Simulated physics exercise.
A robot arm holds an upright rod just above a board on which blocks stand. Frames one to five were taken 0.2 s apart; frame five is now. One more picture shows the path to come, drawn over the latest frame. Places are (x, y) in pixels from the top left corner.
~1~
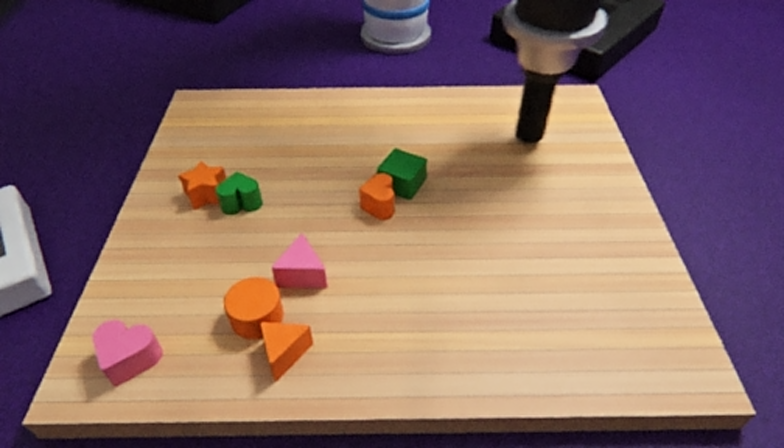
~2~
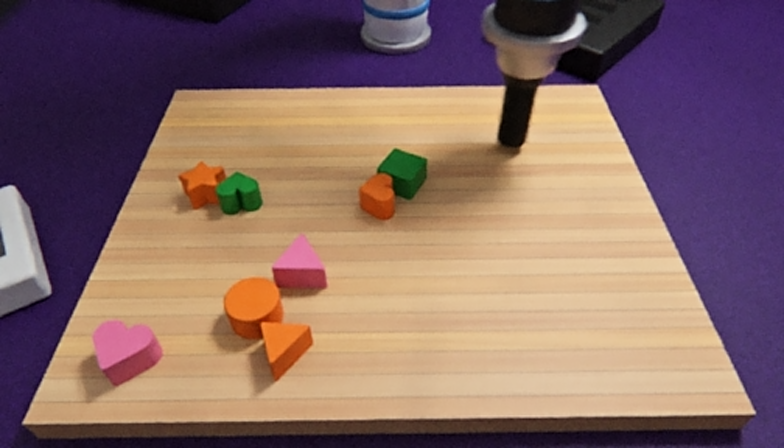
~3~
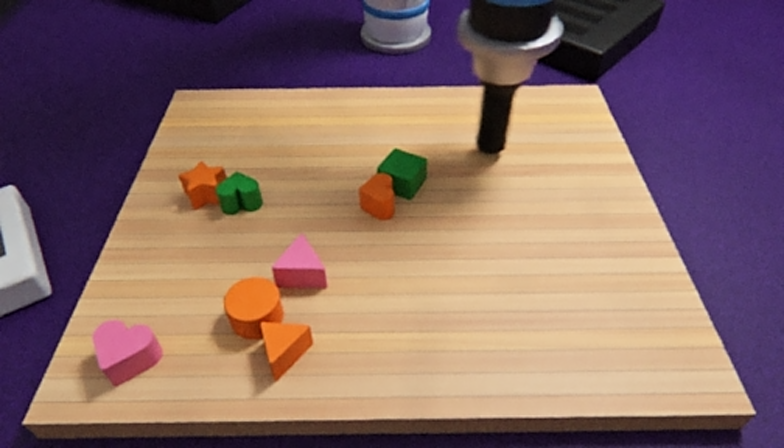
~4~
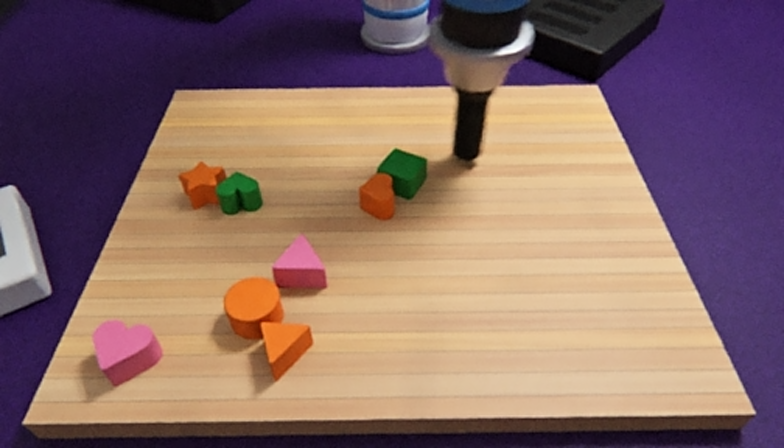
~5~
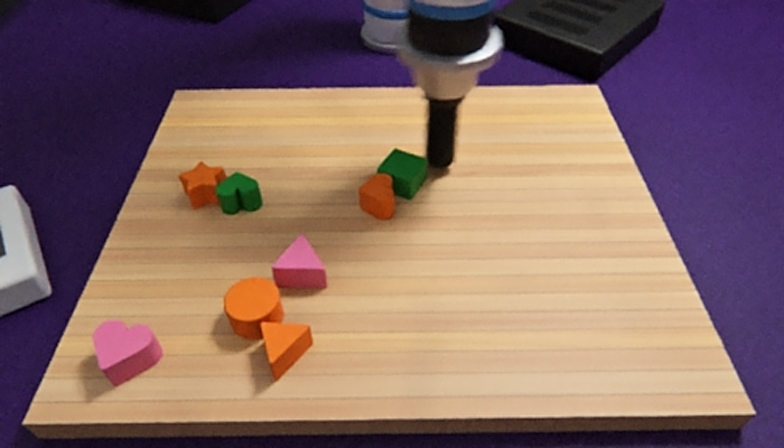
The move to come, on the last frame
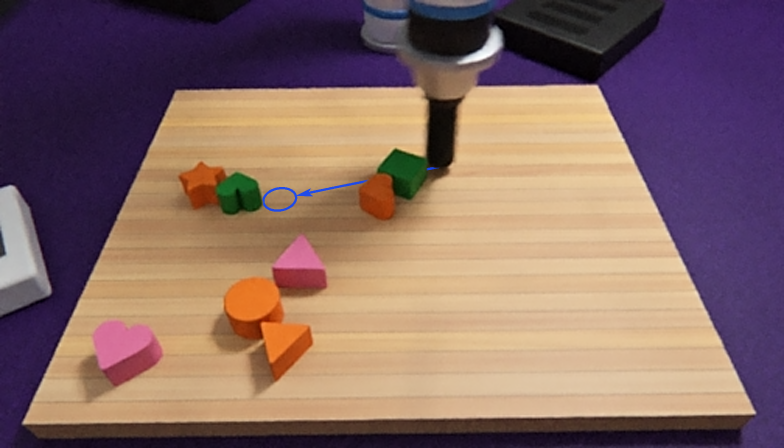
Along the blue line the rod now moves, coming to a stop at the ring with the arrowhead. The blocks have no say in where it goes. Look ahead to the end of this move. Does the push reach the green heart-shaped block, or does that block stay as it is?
Here's my answer: The green heart-shaped block remains in position.
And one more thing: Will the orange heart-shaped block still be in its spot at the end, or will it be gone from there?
That block will leave its spot.
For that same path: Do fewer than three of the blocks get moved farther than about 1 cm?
I expect so.
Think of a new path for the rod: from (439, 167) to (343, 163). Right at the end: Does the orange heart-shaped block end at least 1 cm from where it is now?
In short: Yes.
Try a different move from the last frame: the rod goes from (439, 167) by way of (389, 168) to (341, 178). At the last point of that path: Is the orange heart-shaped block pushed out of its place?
Final answer: Yes.
The line goes in a line from (439, 167) to (280, 199).
The first path, step by step. One third of the way, rod at (388, 169); orange heart-shaped block at (362, 202), turned 65° anticlockwise; green four-sided block at (365, 177).
Two thirds of the way, rod at (333, 179); orange heart-shaped block at (357, 214), turned 100° anticlockwise; green four-sided block at (336, 192), turned 35° anticlockwise.
At the end, rod at (278, 191); green heart-shaped block unmoved; orange heart-shaped block at (357, 215), turned 100° anticlockwise; green four-sided block at (335, 193), turned 40° anticlockwise.
